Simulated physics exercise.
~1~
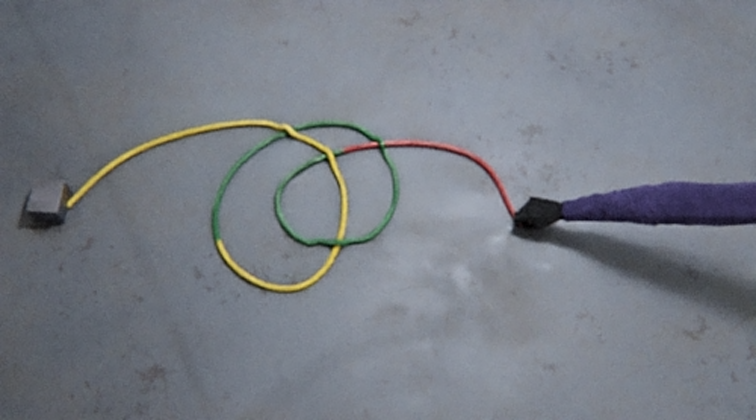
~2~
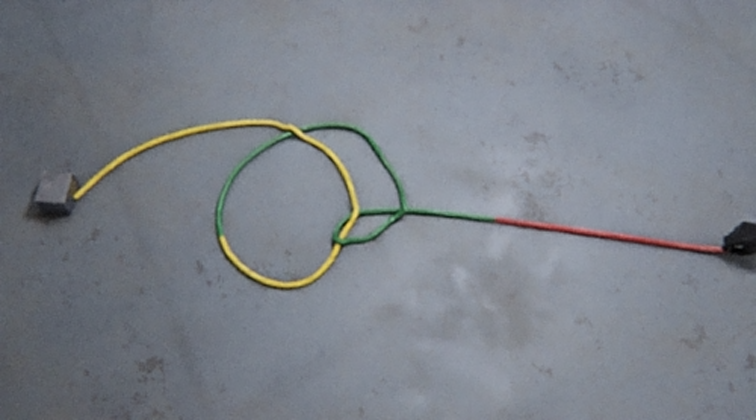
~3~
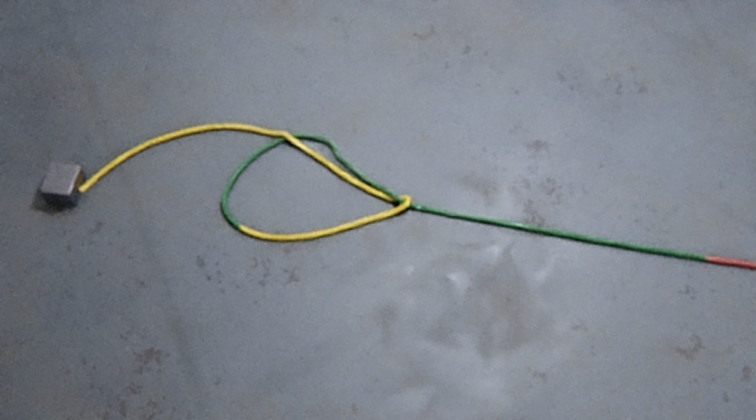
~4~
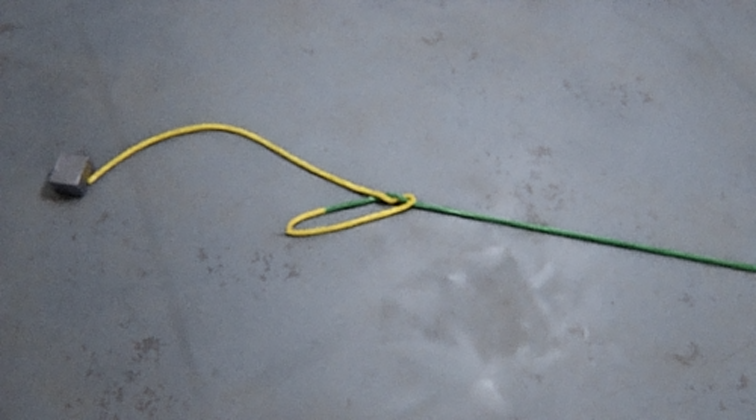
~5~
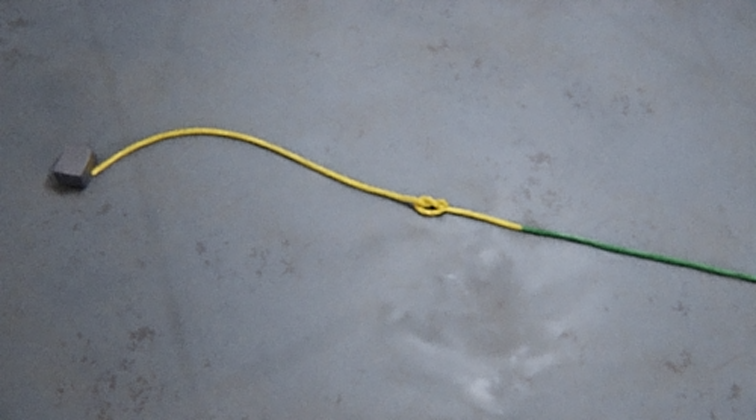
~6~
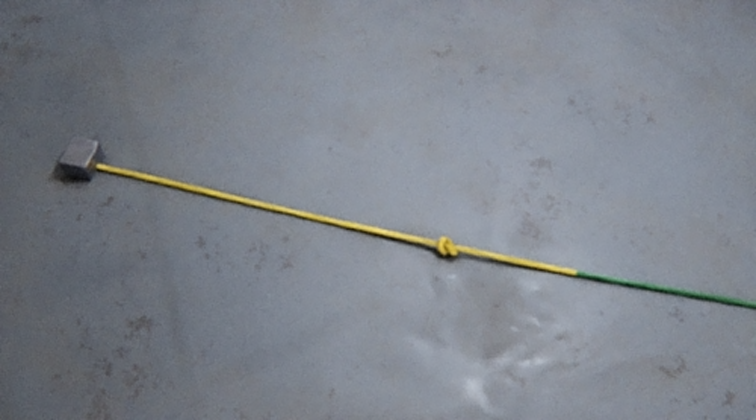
A scuffed grey workshop floor is seen from above, with a rope coloured yellow, green and red lying across it in overlapping loops. Its yellow end is fixed to a small grey block at the left, while a purple arm-like shape with a dark tip holds the red end. The tip draws that end away to the right and out of view, and the green loop shrinks. The remaining loop narrows, then closes into a small knot in the yellow part. Finally the rope stretches straight, sloping down to the right, with the knot pulled tight.
